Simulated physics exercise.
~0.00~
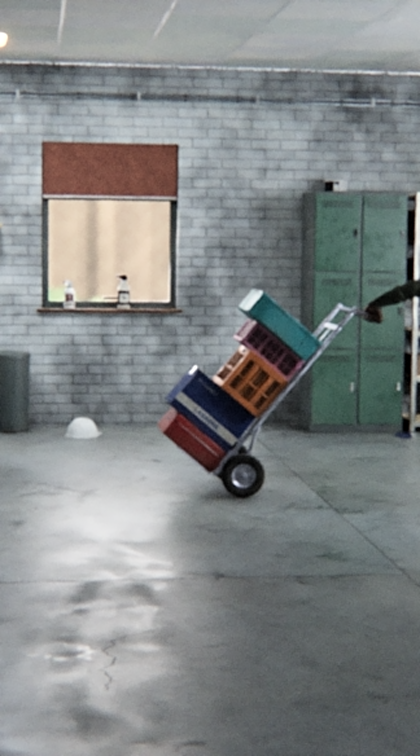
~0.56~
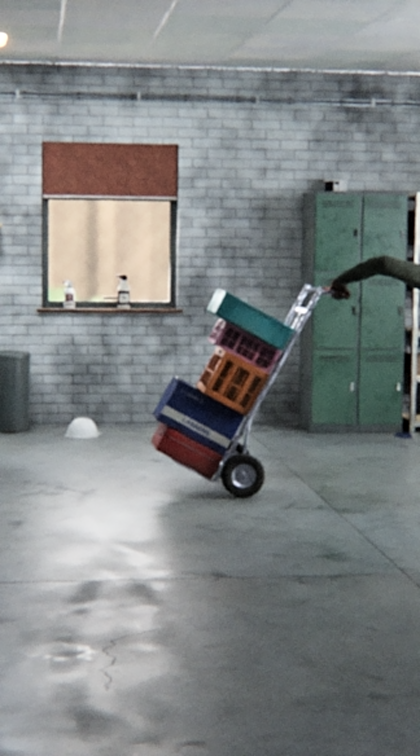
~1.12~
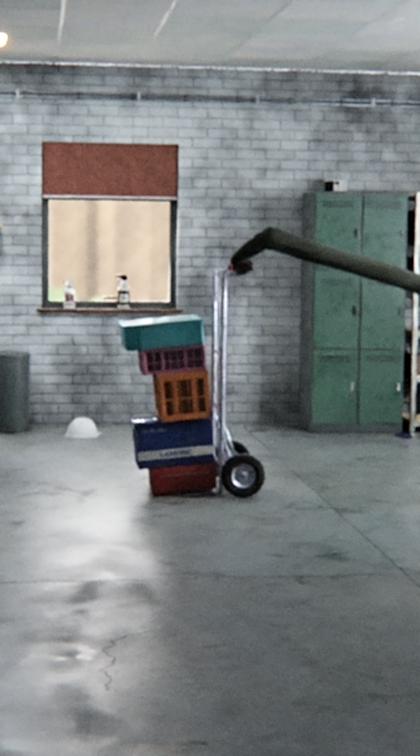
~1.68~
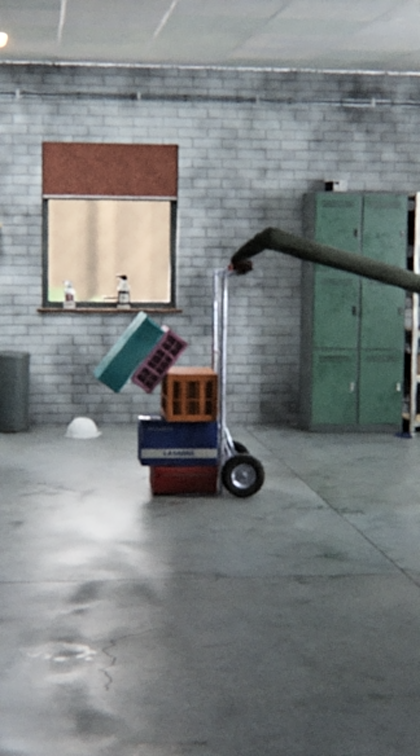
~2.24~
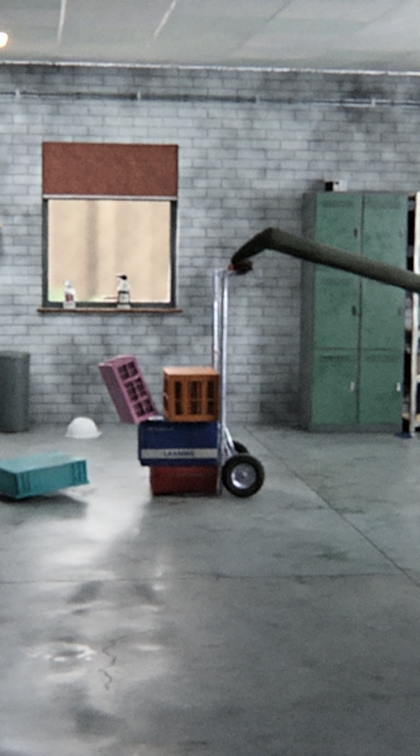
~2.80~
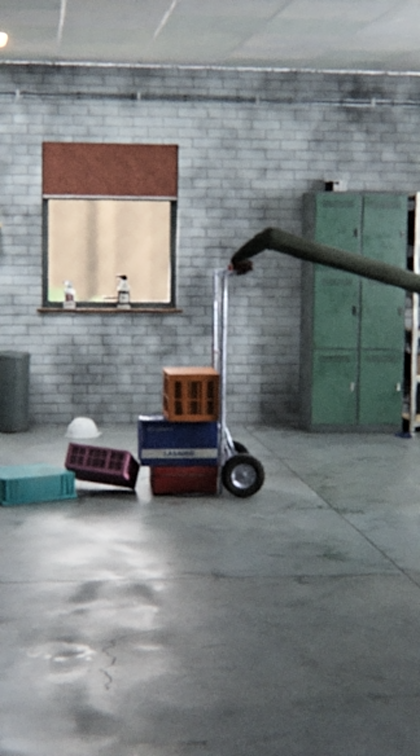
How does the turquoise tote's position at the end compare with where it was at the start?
At the start it sits on top of the stack on the tilted hand truck. By the end it lies on the floor at the far left, beyond the fallen pink crate.
